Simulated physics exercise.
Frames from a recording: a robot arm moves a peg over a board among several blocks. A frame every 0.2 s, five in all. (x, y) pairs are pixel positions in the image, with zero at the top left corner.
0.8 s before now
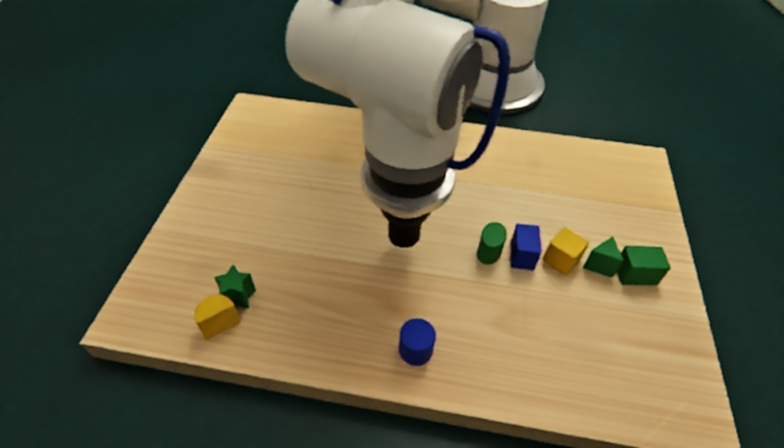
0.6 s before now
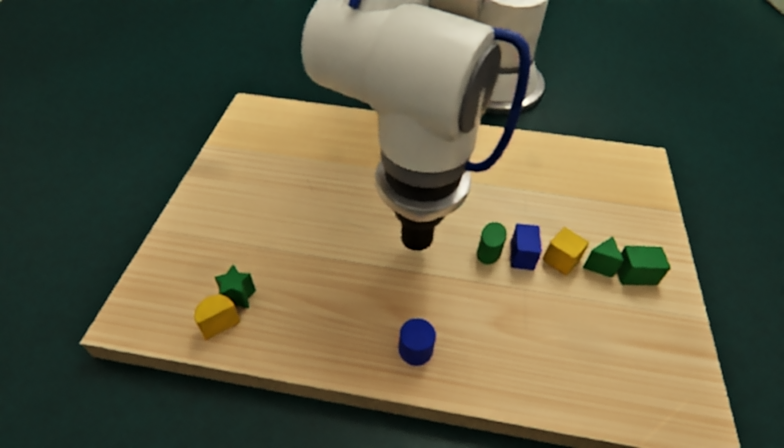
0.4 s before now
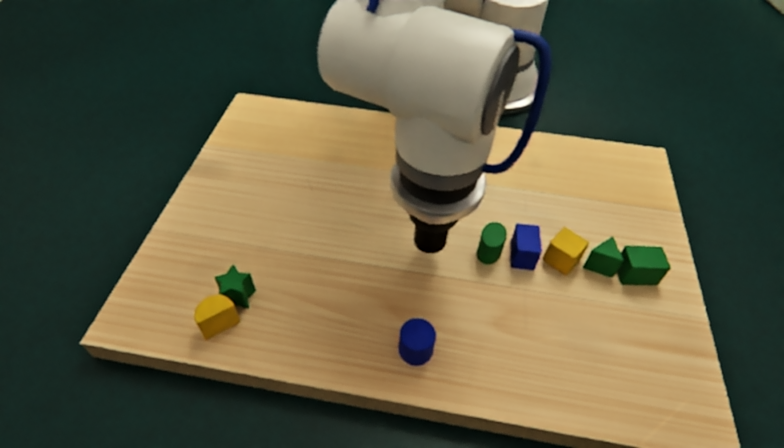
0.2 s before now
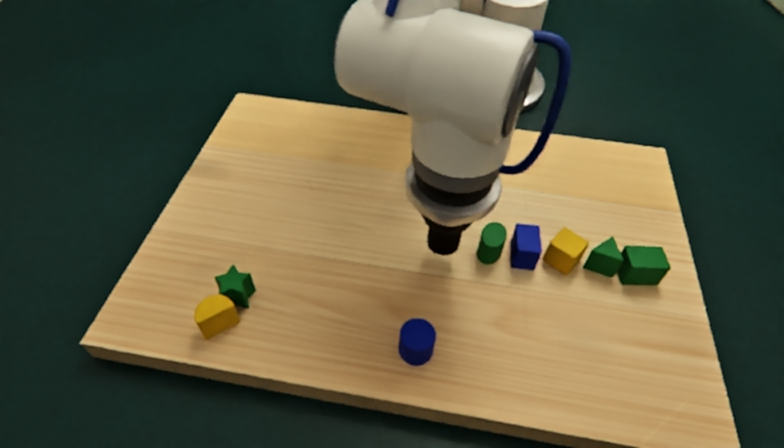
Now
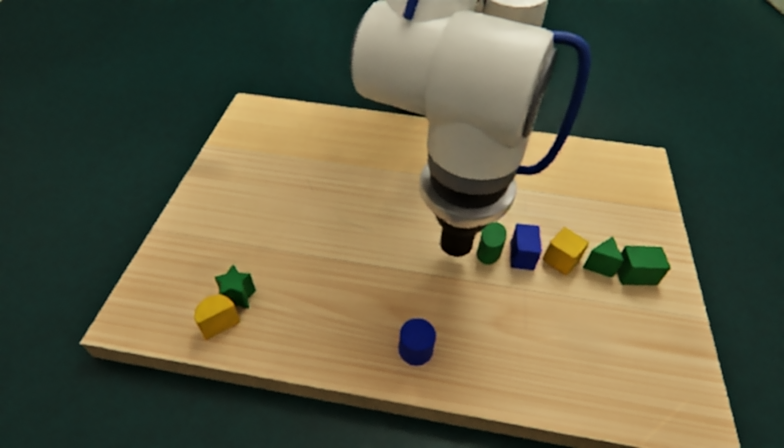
A white robot arm with a blue cable and a dark peg at its tip hangs over a pale wooden board on a dark green surface, seen from above at an angle. A green cylinder, blue block, yellow block, green triangle and green block line the right, with a green star and yellow piece at left and a blue cylinder near the front. The arm slides the peg slightly rightward beside the green cylinder, while the pieces and camera stay still.
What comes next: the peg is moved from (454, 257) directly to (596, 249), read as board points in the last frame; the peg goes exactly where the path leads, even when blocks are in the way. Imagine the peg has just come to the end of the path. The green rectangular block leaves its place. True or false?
That claim is true.
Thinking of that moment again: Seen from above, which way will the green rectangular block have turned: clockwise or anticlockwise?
The green rectangular block rotates counterclockwise.
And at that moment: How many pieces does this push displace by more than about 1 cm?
Three or more shift.
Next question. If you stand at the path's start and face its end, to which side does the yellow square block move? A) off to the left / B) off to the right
B (off to the right)
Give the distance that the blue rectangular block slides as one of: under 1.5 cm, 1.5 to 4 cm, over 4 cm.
Once the path ends, it will sit over 4 cm from where it is now.
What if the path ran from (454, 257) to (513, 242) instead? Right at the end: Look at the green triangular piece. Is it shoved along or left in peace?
By the last moment of the path, the green triangular piece has shifted.
The first path, step by step. One third of the way, peg (507, 241); green oval block (531, 225), turned 30° anticlockwise; blue rectangular block (557, 236), turned 30° clockwise; yellow square block (584, 246).
Two thirds of the way, peg (556, 238); green oval block (553, 212); blue rectangular block (594, 235), turned 40° clockwise; yellow square block (614, 253); green rectangular block (667, 261), turned 20° anticlockwise.
At the end, peg (603, 236); green oval block (559, 212), turned 160° anticlockwise; blue rectangular block (642, 237), turned 80° clockwise; yellow square block (641, 260), turned 35° clockwise; green rectangular block (685, 268), turned 55° anticlockwise.
